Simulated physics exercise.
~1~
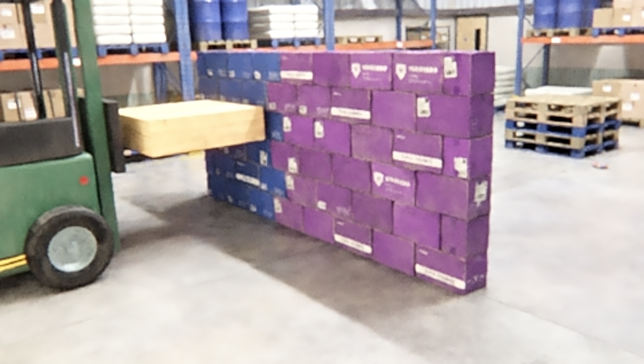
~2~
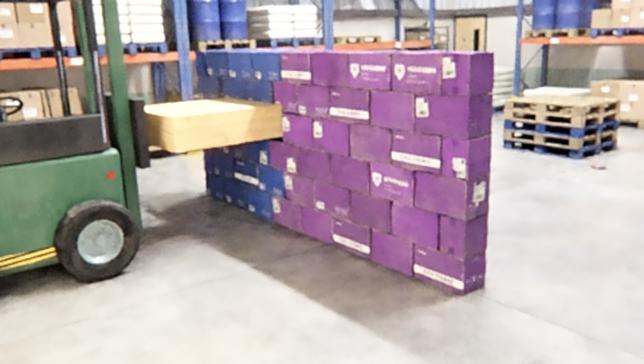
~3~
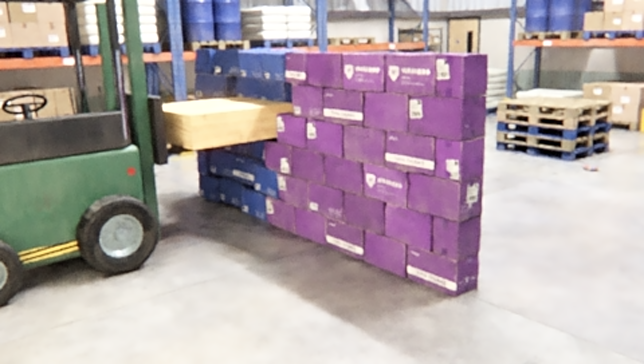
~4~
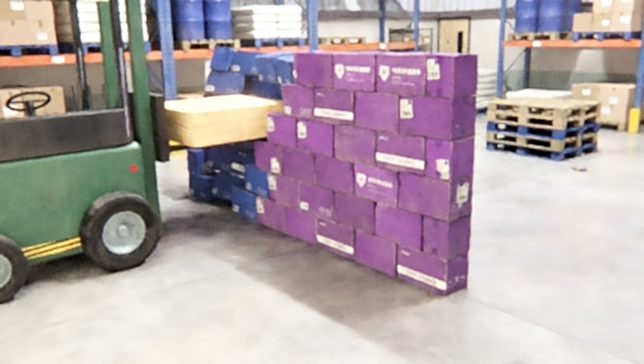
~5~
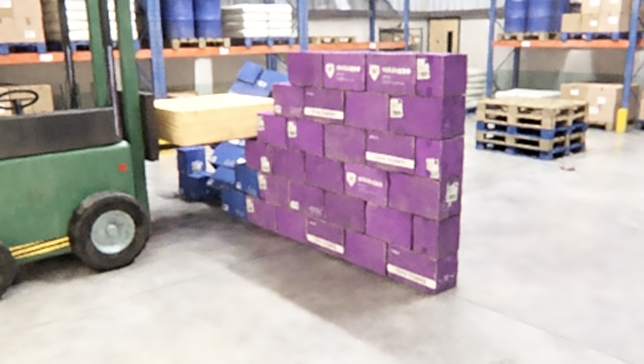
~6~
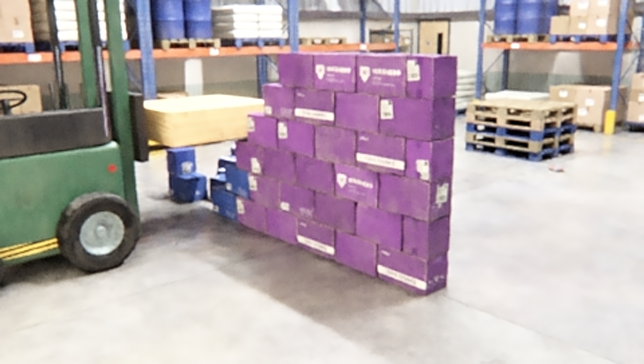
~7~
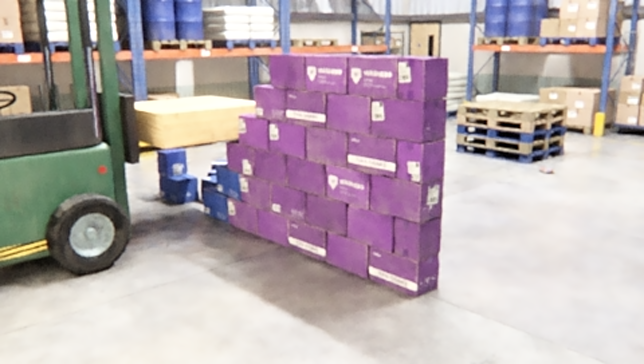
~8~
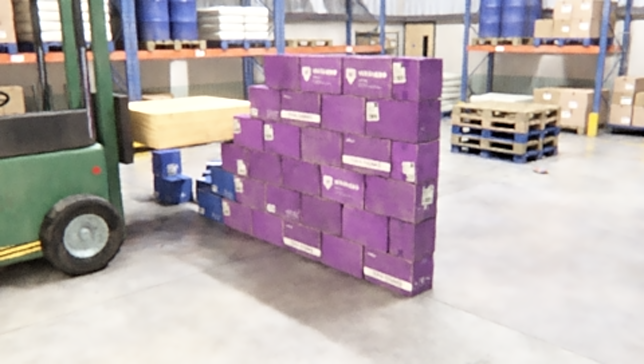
We see a green forklift push a pale rigid block into the blue end of a wall of blue and purple cartons as the view pans slightly right; the blue cartons tilt and tumble behind it, leaving a few low down beside the mostly standing purple section.
